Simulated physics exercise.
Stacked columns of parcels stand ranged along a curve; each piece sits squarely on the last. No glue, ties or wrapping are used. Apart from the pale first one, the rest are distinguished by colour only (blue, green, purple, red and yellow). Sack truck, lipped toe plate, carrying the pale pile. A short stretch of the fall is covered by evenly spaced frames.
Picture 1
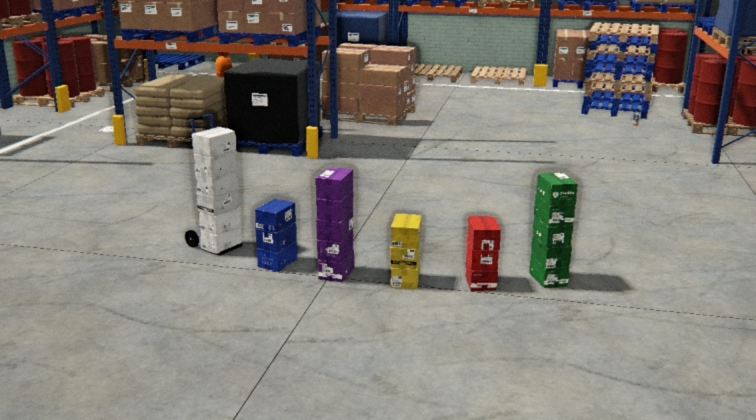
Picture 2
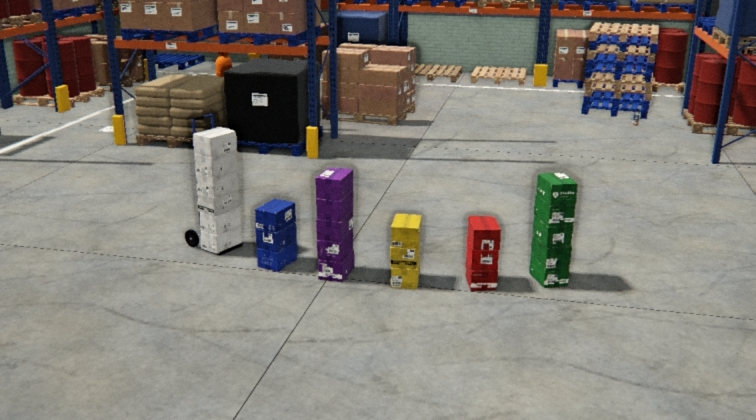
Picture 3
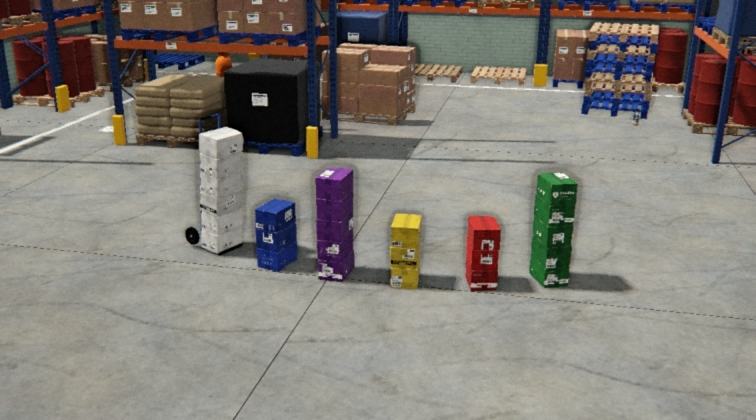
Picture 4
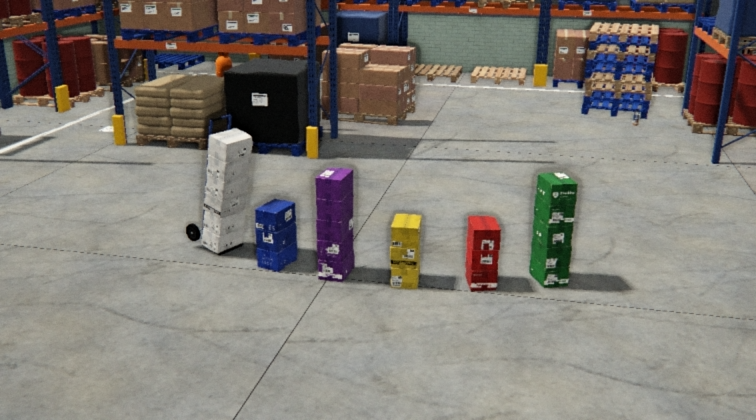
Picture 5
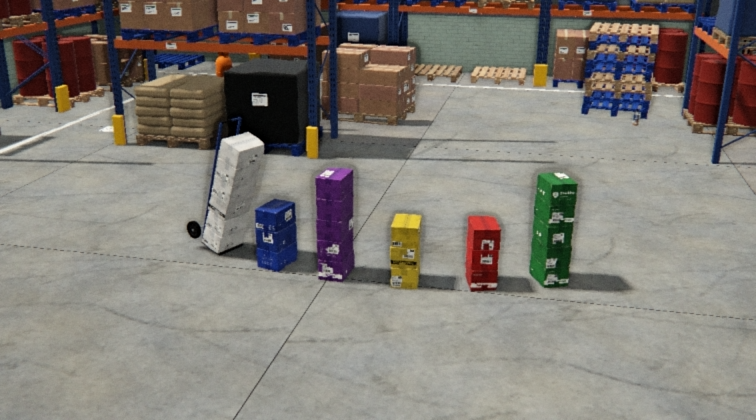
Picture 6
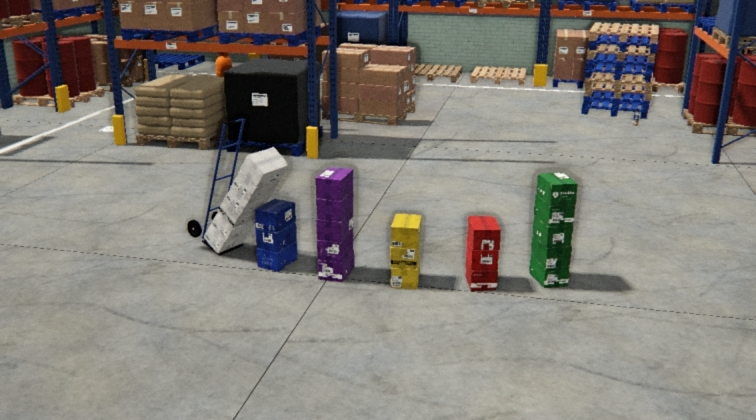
A tall white stack of parcels on a blue hand truck leans steadily rightward.
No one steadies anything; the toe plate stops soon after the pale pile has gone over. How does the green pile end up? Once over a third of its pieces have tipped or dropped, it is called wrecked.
The green pile remains upright.
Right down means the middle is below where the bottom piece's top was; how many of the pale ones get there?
That would be 3 in total.
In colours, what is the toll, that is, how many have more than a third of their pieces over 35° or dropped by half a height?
0.
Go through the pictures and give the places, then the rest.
In the first frame (we follow the side turned to the camera), truck frame level; top green parcel (564, 195); top blue parcel (265, 221); no other piece has moved.
In the second frame, truck frame rocked barely; top green parcel (564, 195).
In the third frame, truck frame rocked barely, top of the pale pile leaning barely; top green parcel (564, 195); no other piece has moved.
In the fourth frame, truck frame rocked a little, top of the pale pile leaning a little; top green parcel (564, 195); no other piece has moved.
In the fifth frame, truck frame (217, 148) rocked clearly, top of the pale pile leaning clearly; top green parcel (564, 195); no other piece has moved.
In the sixth frame, truck frame (220, 149) rocked clearly, top of the pale pile leaning well over; top green parcel (564, 195); top red parcel (487, 240); no other piece has moved.
Soon, 6 of the pale pile down; none of the 5 green parcels down (0 of 19 in all colours); top green parcel unmoved.
A while on, 6 of the pale pile down; none of the 5 green parcels down (0 of 19 in all colours); top green parcel unmoved; top blue parcel displaced a little.
Towards the end, 6 of the pale pile down; none of the 5 green parcels down (0 of 19 in all colours); top green parcel unmoved; top blue parcel tipped a little.
Then, 6 of the pale pile down; none of the 5 green parcels down (0 of 19 in all colours); top green parcel unmoved; top blue parcel tipped a little.
Finally, 6 of the pale pile down; none of the 5 green parcels down (0 of 19 in all colours); top green parcel unmoved; top blue parcel tipped a little. Seen by the last camera, middles, top green parcel near (557, 189), top blue parcel near (290, 218).
